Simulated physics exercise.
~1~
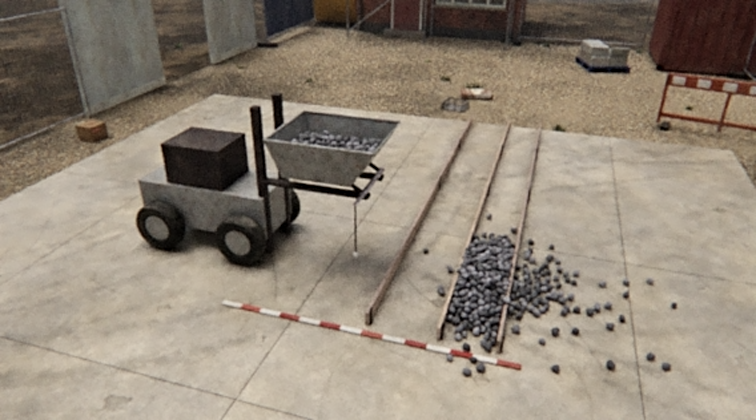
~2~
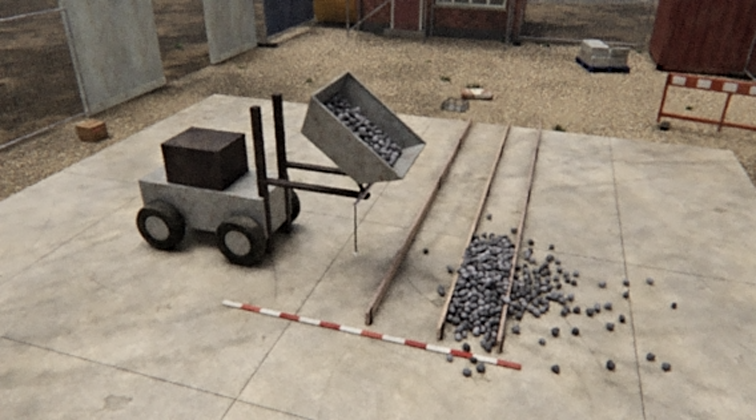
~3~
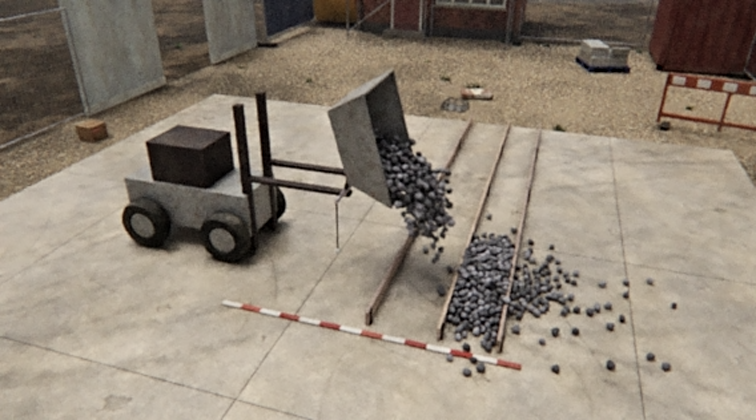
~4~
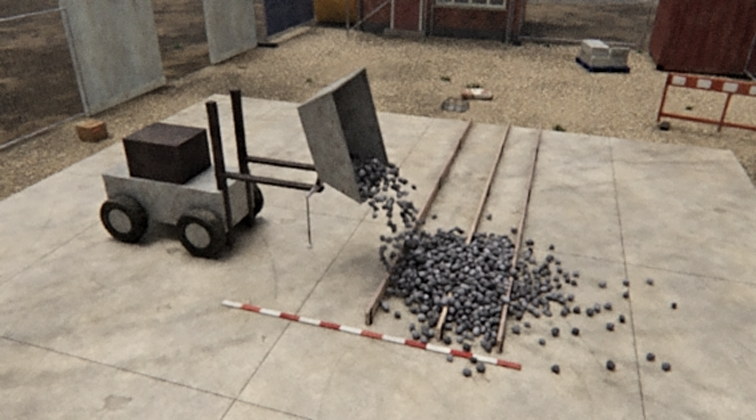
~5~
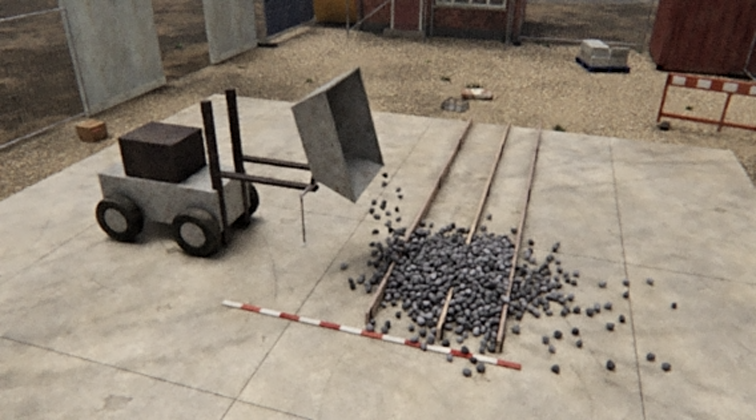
Grey skip on a small fork truck tipping dark stones beside an earlier heap across boards, truck backing left, skip ending empty.
